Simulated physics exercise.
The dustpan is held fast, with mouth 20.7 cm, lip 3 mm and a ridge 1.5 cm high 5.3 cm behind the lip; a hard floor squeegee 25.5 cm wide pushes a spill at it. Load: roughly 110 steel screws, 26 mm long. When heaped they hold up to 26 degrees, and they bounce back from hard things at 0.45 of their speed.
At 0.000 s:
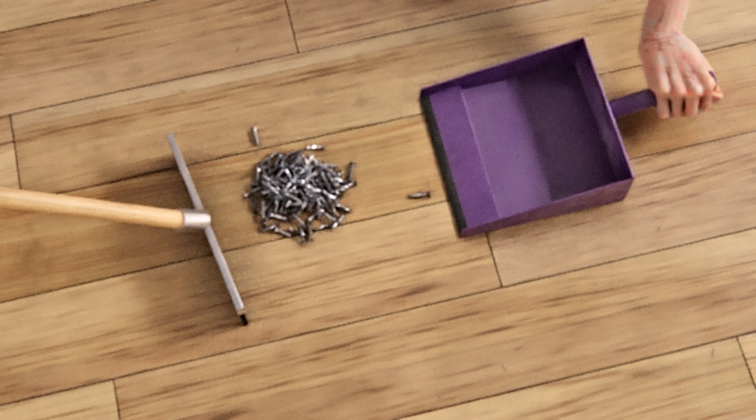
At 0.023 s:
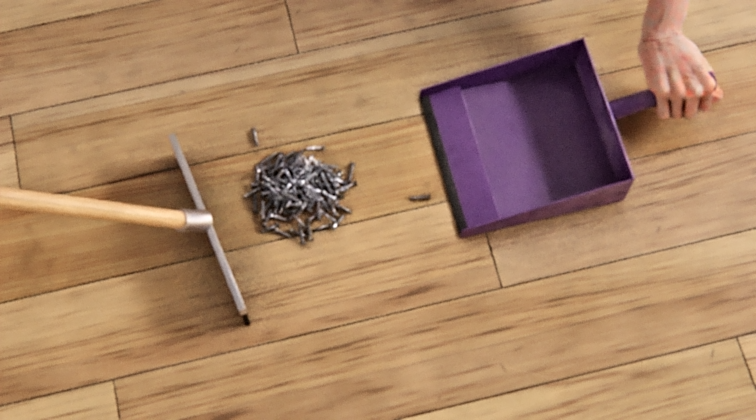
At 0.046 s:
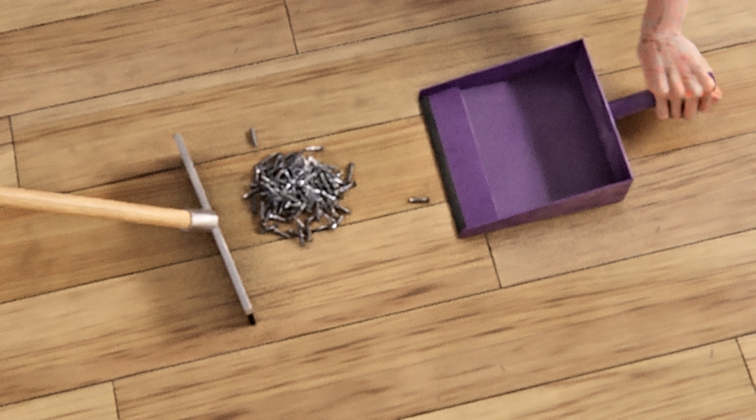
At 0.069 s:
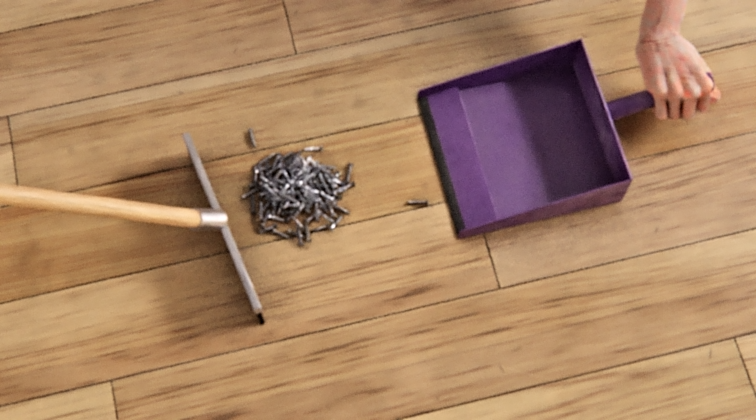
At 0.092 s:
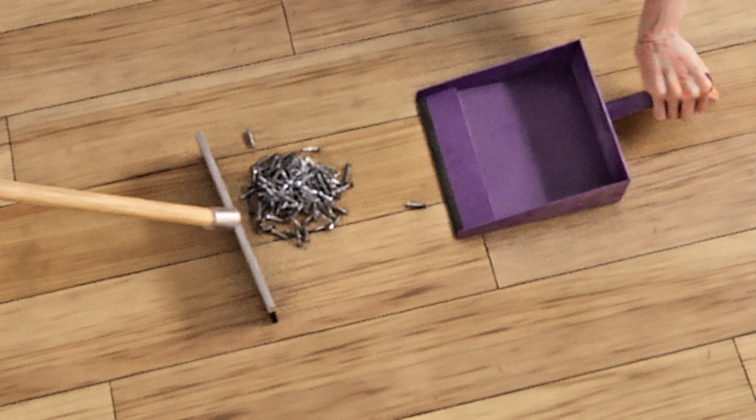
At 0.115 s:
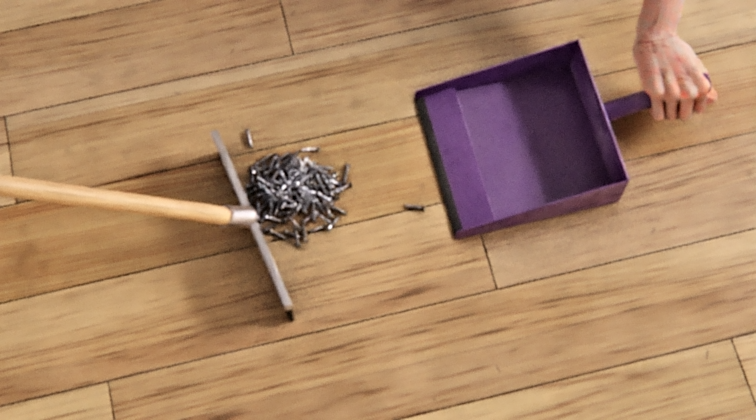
A hand at the upper right grips the handle of a purple dustpan on a light brown wooden plank floor, seen from above. A heap of small grey steel screws lies left of the pan, with a few strays around it, and a squeegee with a pale wooden handle stands at the left. The squeegee blade slides rightward to the heap's edge, barely disturbing it, while the dustpan stays practically still.
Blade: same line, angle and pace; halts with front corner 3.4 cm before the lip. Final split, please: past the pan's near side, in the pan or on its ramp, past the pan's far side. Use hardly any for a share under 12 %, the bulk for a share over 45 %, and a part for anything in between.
Near side: Hardly any, pan: A part, far side: Hardly any.
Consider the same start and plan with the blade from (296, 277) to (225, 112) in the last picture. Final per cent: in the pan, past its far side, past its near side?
Split: Pan = 35, far = 30, near = 0.
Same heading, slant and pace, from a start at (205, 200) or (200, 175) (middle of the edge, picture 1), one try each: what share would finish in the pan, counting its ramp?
I'd put it near 30 per cent for the first and near 35 per cent for the second.
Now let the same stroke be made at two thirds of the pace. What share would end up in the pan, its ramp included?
Some 5 %.
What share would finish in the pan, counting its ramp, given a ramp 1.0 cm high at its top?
Estimated share: Around 25 in a hundred.
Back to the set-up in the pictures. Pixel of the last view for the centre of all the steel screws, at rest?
Once everything settles, the centre is around (426, 161).
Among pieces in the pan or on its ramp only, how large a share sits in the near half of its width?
Close to 50 %.
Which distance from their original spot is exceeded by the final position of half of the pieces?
It works out to roughly 18 cm.
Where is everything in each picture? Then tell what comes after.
The first frame shows blade from (240, 310) to (172, 141), moved 0.0 cm, 0 of the pieces shifted so far; middle of the pieces at (301, 190); pan at (534, 145).
The second frame shows blade from (243, 310) to (174, 141), moved 0.3 cm, 0 of the pieces shifted so far; middle of the pieces at (301, 191).
The third frame shows blade from (248, 310) to (179, 141), moved 1.0 cm, 1 of the pieces shifted so far; middle of the pieces at (300, 191).
The fourth frame shows blade from (258, 309) to (188, 140), moved 2.3 cm, 1 of the pieces shifted so far; middle of the pieces at (299, 192).
The fifth frame shows blade from (271, 308) to (200, 139), moved 4.1 cm, 1 of the pieces shifted so far; middle of the pieces at (298, 192).
The sixth frame shows blade from (288, 306) to (216, 137), moved 6.4 cm, 2 of the pieces shifted so far; middle of the pieces at (296, 192); pan at (529, 147). The blade's pace is about 0.98 m/s, heading 7 degrees towards the viewer's side.
Then, at 0.23 s, middle of the blade 14 cm from the lip; 0 % over the lip, far side 0 %, near side 0 %.
After 0.30 s, middle of the blade 8 cm from the lip; 0 % over the lip, far side 5 %, near side 0 %.
Then, at 0.51 s, middle of the blade 6 cm from the lip; 30 % over the lip, far side 5 %, near side 0 %.
In the end, at 1.5 s, near side 0 %, pan 30 %, far side 5 %, in front of the lip or behind the blade 65 %.
